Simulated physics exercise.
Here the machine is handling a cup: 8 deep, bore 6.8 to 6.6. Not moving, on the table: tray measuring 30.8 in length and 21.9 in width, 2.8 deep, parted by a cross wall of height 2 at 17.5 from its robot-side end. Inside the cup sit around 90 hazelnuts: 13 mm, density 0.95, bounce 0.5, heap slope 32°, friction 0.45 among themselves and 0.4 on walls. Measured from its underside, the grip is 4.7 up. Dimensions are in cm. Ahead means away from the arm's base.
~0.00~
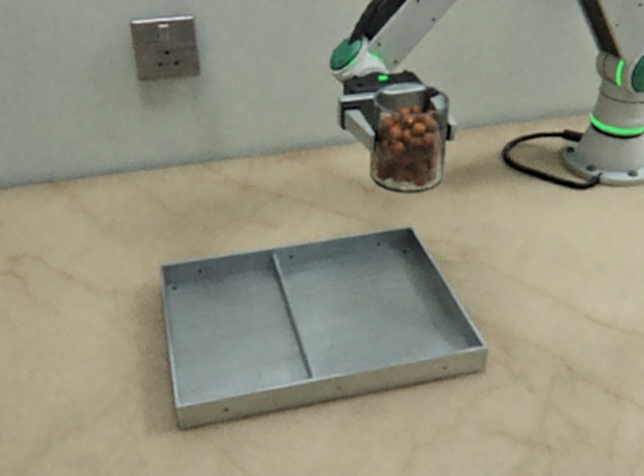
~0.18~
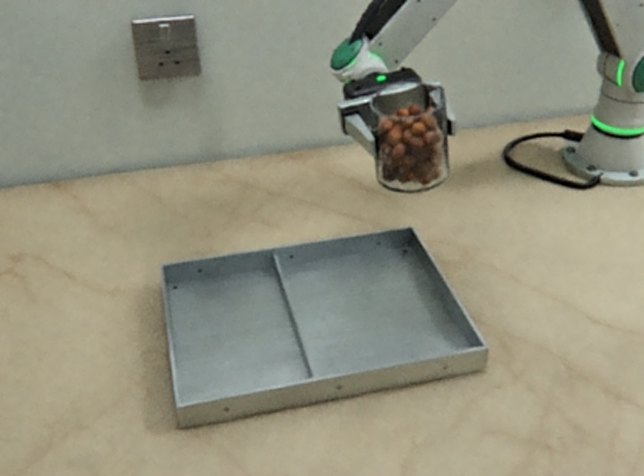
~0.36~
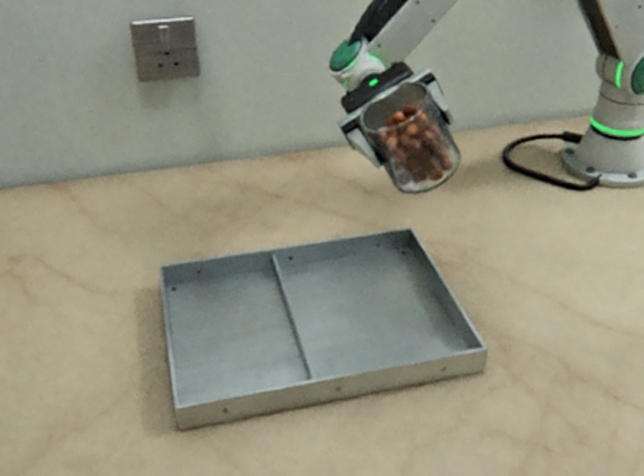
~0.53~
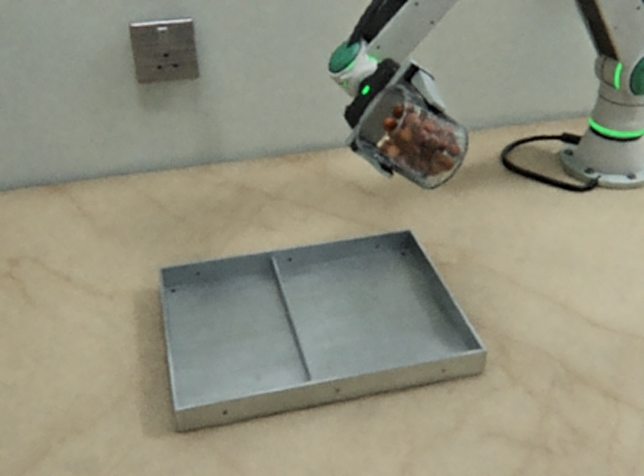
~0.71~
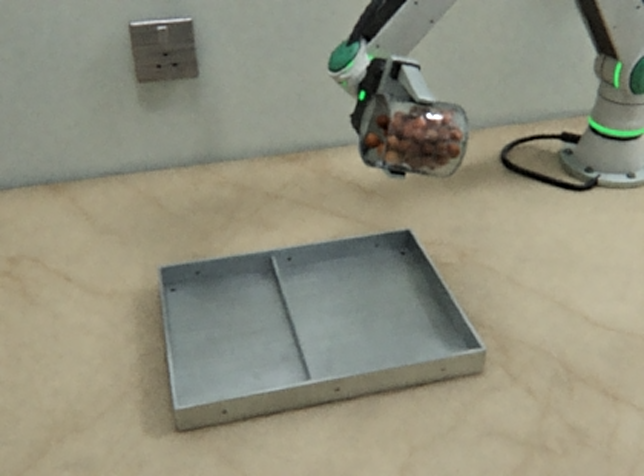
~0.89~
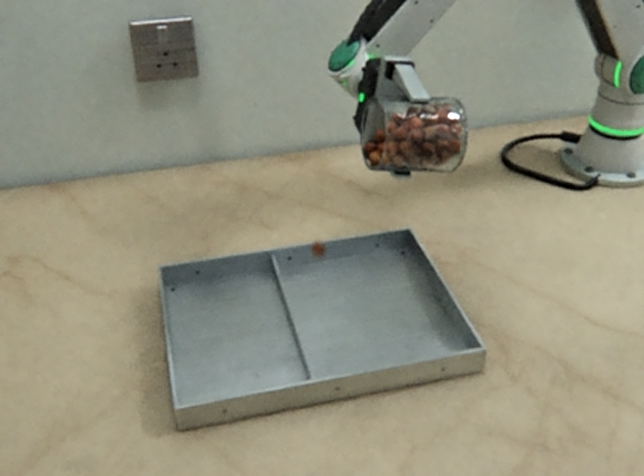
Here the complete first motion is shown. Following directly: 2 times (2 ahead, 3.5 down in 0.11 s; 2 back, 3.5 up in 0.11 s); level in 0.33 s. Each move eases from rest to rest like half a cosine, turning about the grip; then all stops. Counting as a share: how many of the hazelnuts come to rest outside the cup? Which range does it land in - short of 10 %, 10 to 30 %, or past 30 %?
It lands in the 10 to 30 % range.
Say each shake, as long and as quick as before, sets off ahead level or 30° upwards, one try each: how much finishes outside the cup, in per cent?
I'd say close to 70 percent for the first and close to 85 percent for the second.
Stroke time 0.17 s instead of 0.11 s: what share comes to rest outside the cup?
It would come to roughly 5 %.
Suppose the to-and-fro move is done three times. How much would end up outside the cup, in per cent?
That would give close to 25 percent.
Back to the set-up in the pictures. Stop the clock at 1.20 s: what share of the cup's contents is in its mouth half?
Near 40 in a hundred.
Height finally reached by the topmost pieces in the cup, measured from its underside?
Around 7.0 cm up.
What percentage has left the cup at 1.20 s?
Roughly 5 percent is out.
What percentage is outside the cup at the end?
I'd put it near 20 per cent.
After 1.20 s, tilted 81° forward, highest piece 22 above the table; 85 in the cup, 1 in the robot-side part, 1 in the far-side part, 1 in flight or on a rim.
After 1.51 s, tilted 36° forward, highest piece 24 above the table; 72 in the cup, 10 in the robot-side part, 4 in the far-side part, 2 in flight or on a rim.
After 1.86 s, level, highest piece 25 above the table; 72 in the cup, 9 in the far-side part, 7 in the robot-side part.
After 2.91 s, level, highest piece 25 above the table; 72 in the cup, 9 in the far-side part, 7 in the robot-side part.
In the end, 72 in the cup, 9 in the far-side part, 7 in the robot-side part. That is 18 % outside the cup.
